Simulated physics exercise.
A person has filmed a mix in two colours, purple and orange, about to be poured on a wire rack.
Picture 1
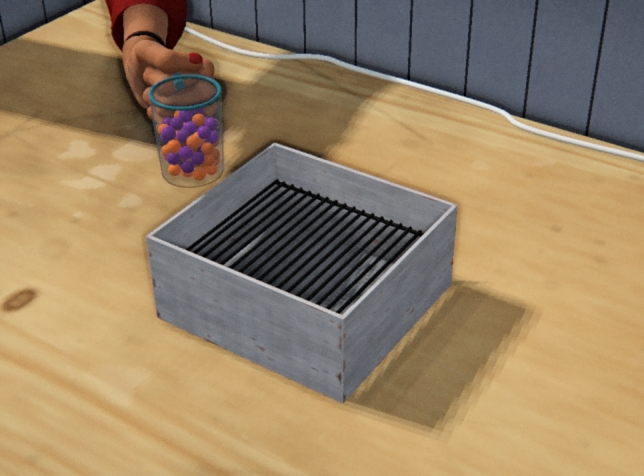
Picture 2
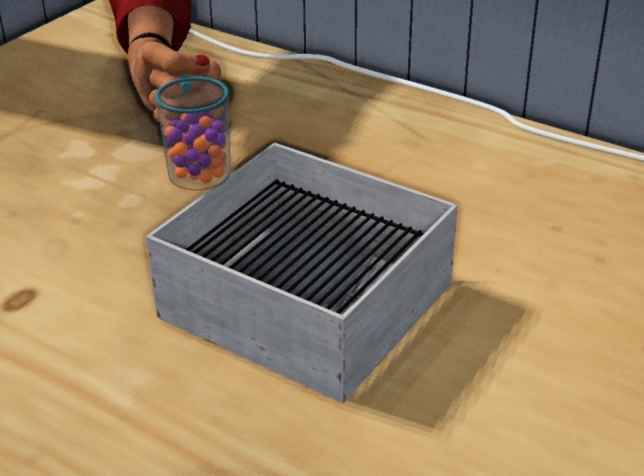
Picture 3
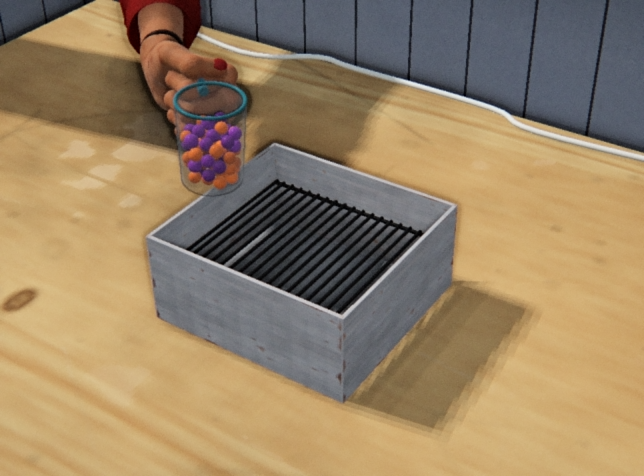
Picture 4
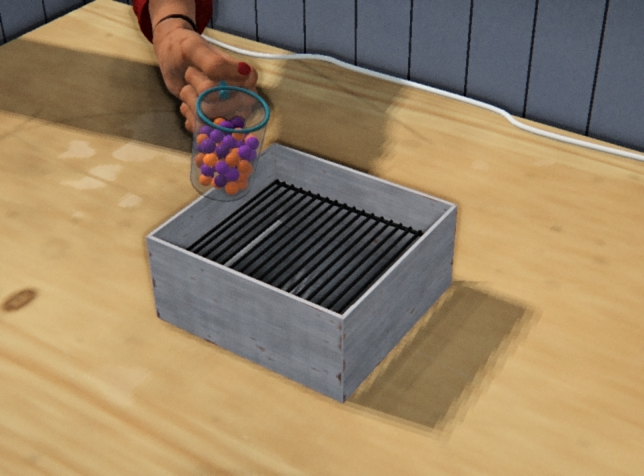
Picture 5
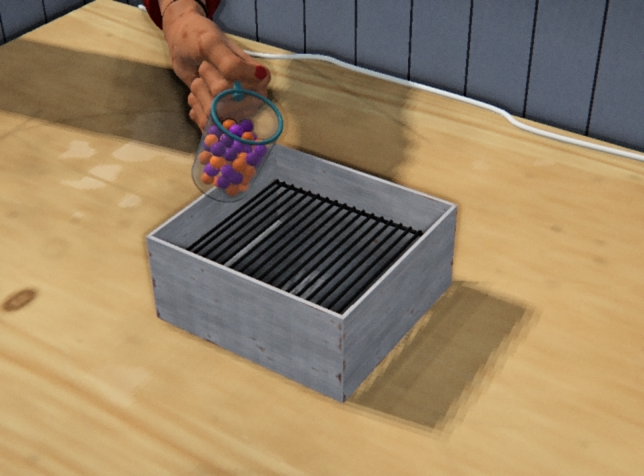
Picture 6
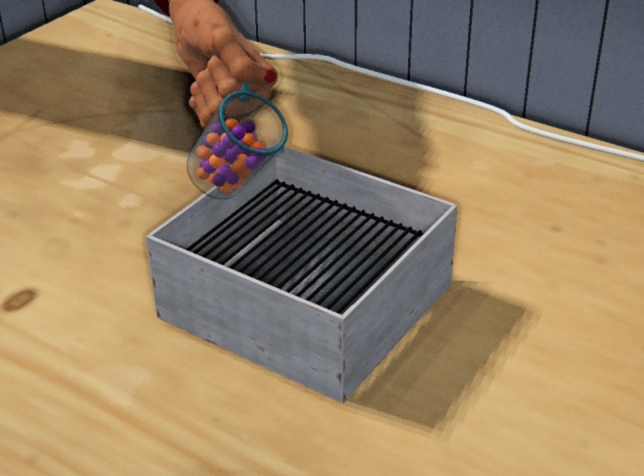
A clear cup with a teal rim, holding mixed purple and orange beads, is gripped by a hand in a red sleeve at the upper left of a wooden tabletop, seen from above at an angle. A grey open box with a dark wire rack sits centrally before blue-grey boards and a white cord. The hand carries the cup slightly right, then tilts it rightward while the view stays still.
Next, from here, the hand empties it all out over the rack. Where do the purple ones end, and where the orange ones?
Color purple: Kept on top. Orange: Kept on top.
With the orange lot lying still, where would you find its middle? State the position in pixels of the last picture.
Resting point: Approx. (289, 253).
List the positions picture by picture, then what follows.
In the first picture, cup (189, 132), upright; rack (379, 286), 20 wires across; purple round beads (192, 135), wider than the gaps; orange marbles (194, 149), wider than the gaps.
In the second picture, cup (196, 135), upright; orange ones (201, 152).
In the third picture, cup (211, 140), tipped 4°; purple ones (213, 142).
In the fourth picture, cup (227, 146), tipped 14°; orange ones (228, 161).
In the fifth picture, cup (234, 148), tipped 25°; purple ones (234, 147).
In the sixth picture, cup (234, 148), tipped 36°; rack (379, 286); purple ones (233, 145); orange ones (228, 159).
Then, 0.28 s later than the last frame, purple ones, every one in the cup; orange ones, every one in the cup.
Then, 0.63 s later than the last frame, purple ones, every one in the cup; orange ones, almost all in the cup, just a few on or over the wires.
Then, 1.01 s later than the last frame, purple ones, roughly a third in the cup, roughly two thirds on or over the wires; orange ones, roughly half in the cup, roughly half on or over the wires.
When it is over, purple ones, every one on the wires, not one under the rack; orange ones, every one on the wires, not one under the rack.
